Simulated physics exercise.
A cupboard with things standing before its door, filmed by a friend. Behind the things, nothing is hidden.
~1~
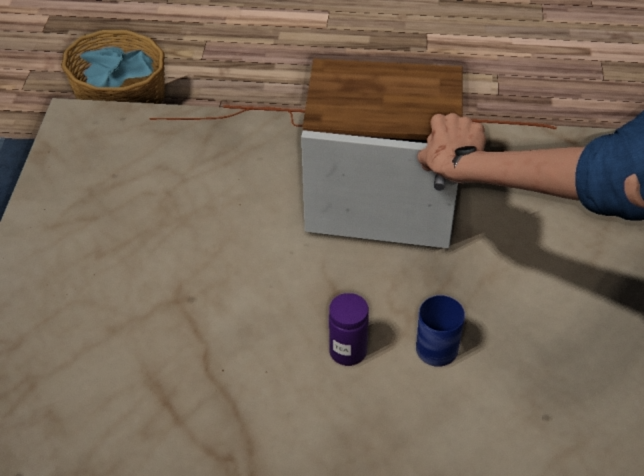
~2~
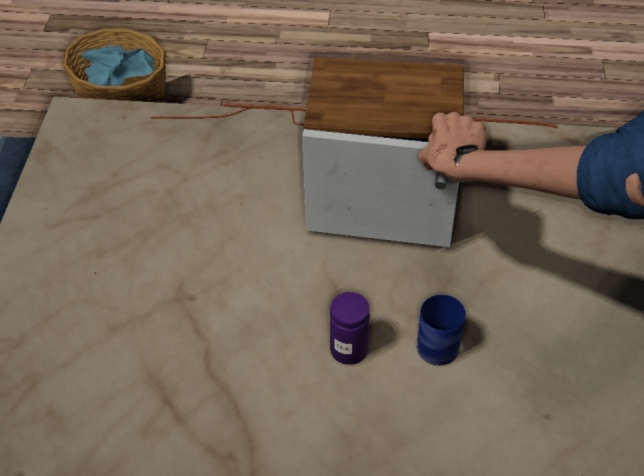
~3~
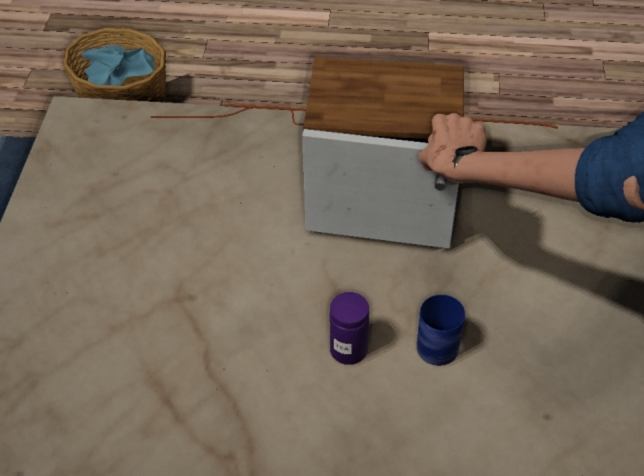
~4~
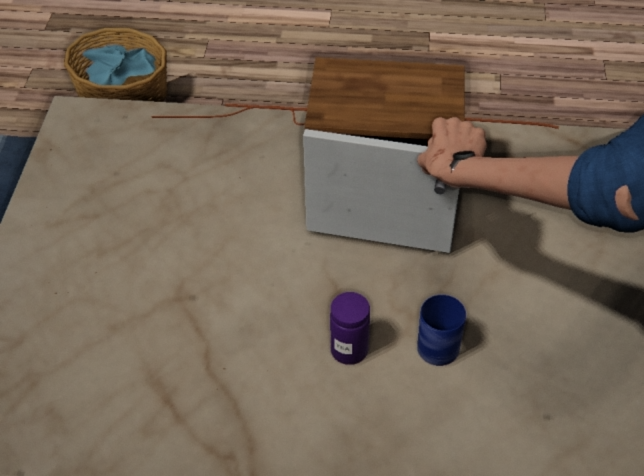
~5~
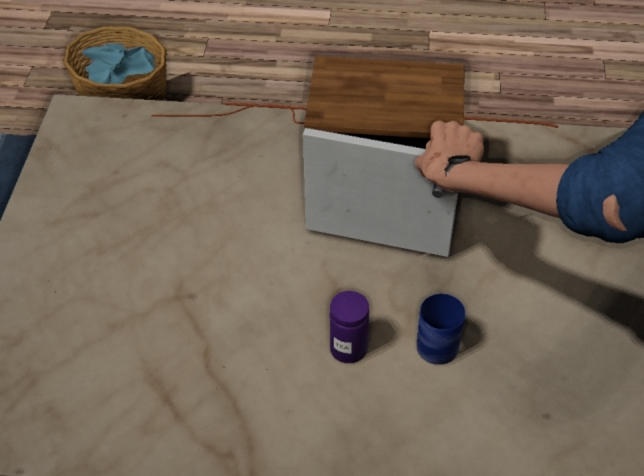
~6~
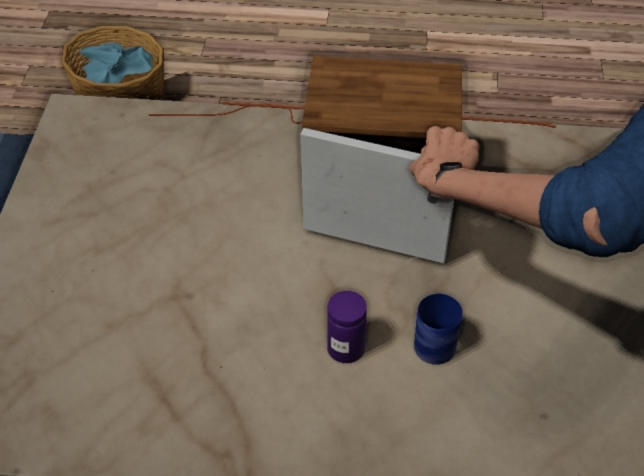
A hand slowly pulling a cupboard's pale door slightly open, with a purple jar and a blue beaker standing in front.
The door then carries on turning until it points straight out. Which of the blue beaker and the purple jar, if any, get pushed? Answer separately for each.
Here the blue beaker is not pushed, the purple jar gets pushed.
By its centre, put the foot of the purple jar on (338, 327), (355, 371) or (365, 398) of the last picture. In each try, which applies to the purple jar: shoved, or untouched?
In order: It gets bumped, then is spared, then is spared.
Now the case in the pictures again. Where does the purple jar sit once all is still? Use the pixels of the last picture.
(281, 349), roughly.
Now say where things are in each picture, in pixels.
The first frame shows door 4° open; blue beaker (439, 332); purple jar (348, 330); door (378, 197).
The second frame shows door 4° open; purple jar (350, 329); door (379, 195).
The third frame shows door 5° open; blue beaker (440, 331); door (379, 196).
The fourth frame shows door 7° open; purple jar (350, 329); door (379, 198).
The fifth frame shows door 9° open; blue beaker (440, 330); door (378, 199).
The sixth frame shows door 13° open; blue beaker (437, 330); purple jar (347, 327); door (374, 203).
Then, 1.58 s past the last view, door 66° open; blue beaker at rest near (437, 330); purple jar travelled a little near (333, 332).
Then, 1.88 s past the last view, door 76° open; blue beaker at rest near (437, 330); purple jar travelled about its own width near (306, 339).
Then, 2.10 s past the last view, door 84° open; blue beaker at rest near (437, 330); purple jar travelled about its own width near (289, 345).
Finally, the blue beaker escapes contact, near (437, 330); the purple jar gets knocked, near (281, 348).
